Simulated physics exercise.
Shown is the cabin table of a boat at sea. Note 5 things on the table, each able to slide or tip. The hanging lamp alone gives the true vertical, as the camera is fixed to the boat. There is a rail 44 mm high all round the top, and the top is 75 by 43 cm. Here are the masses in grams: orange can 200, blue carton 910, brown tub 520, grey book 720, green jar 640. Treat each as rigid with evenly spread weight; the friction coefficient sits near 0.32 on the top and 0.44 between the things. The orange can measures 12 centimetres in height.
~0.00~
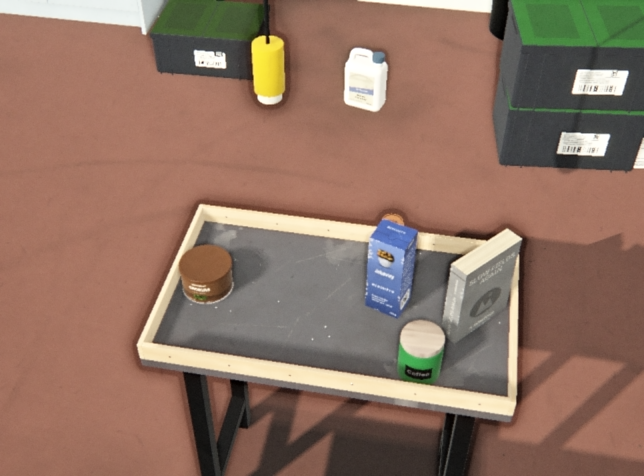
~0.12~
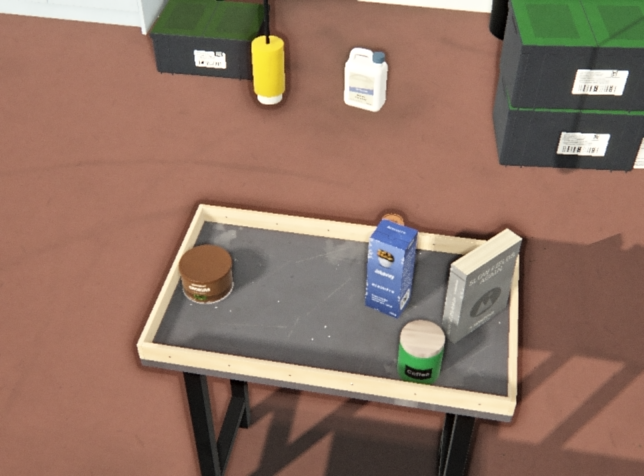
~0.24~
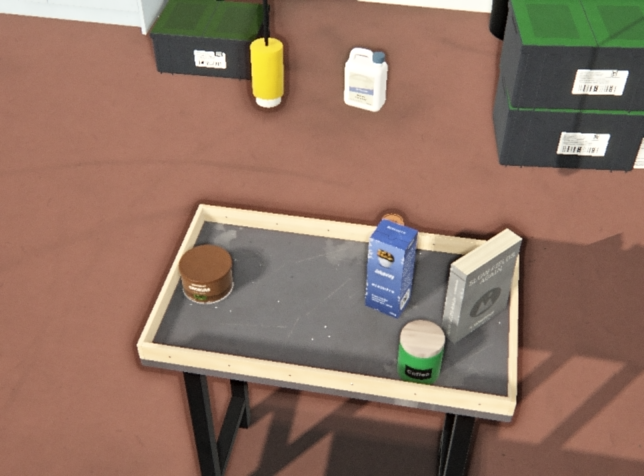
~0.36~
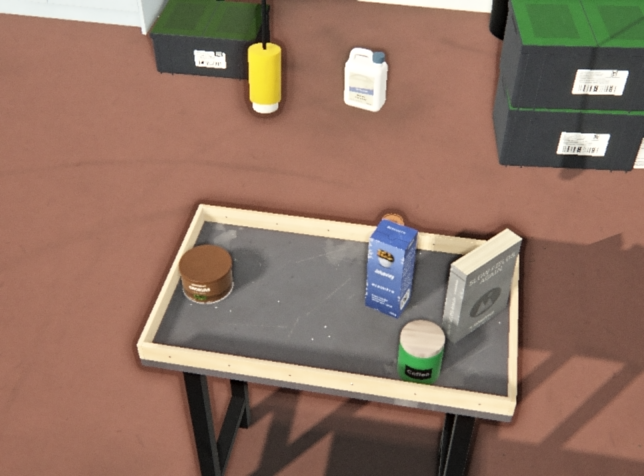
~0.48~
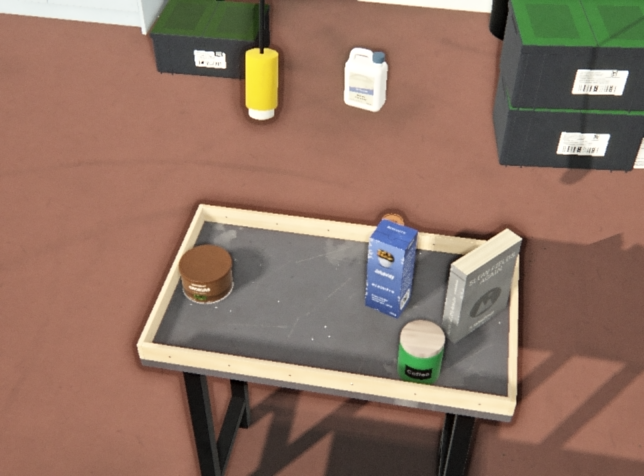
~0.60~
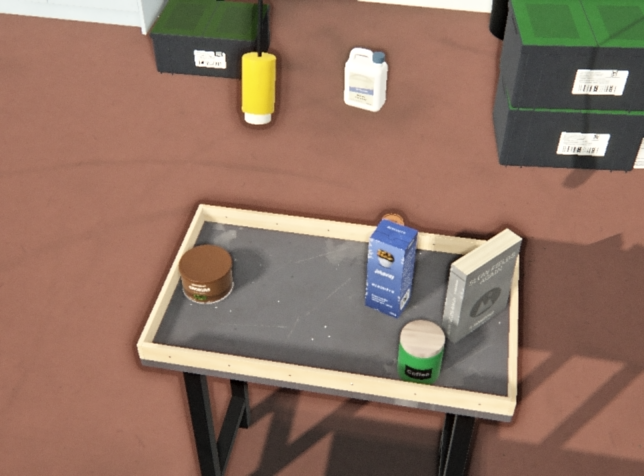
Yellow hanging lamp drifting slightly left and toward the viewer, while the carton, tub, book and jar stay still on a railed table.
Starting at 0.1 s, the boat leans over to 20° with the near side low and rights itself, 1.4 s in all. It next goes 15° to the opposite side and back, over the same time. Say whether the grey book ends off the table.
As for the grey book, it does not fall off.
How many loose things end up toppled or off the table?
Total: 1.
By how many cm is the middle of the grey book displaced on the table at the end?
Around 8 centimetres.
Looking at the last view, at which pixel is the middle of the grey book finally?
It winds up close to (490, 323).
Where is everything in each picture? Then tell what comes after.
Boat level; grey book (480, 287), in the first picture.
Boat level; brown tub (207, 275); green jar (421, 354), in the second picture.
Floor tilted 2°, near side down; blue carton (391, 270), in the third picture.
Floor tilted 6°, near side down; brown tub (207, 275); green jar (421, 354), in the fourth picture.
Floor tilted 11°, near side down; blue carton (391, 270), in the fifth picture.
Floor tilted 16°, near side down; grey book (480, 287); brown tub (207, 275), in the sixth picture.
Around 1.00 s, floor tilted 16°, near side down; grey book tipped 8° against what carries it near (485, 294); blue carton shifted 3 cm; orange can shifted 2 cm.
Around 1.30 s, floor tilted 4°, near side down; grey book on its side near (505, 333); blue carton shifted 4 cm; orange can shifted 2 cm.
Finally (3.4 s), on their side or leaning hard on the table, grey book; the other 4 still in place (within 5 cm). In the last view, grey book near (490, 323).
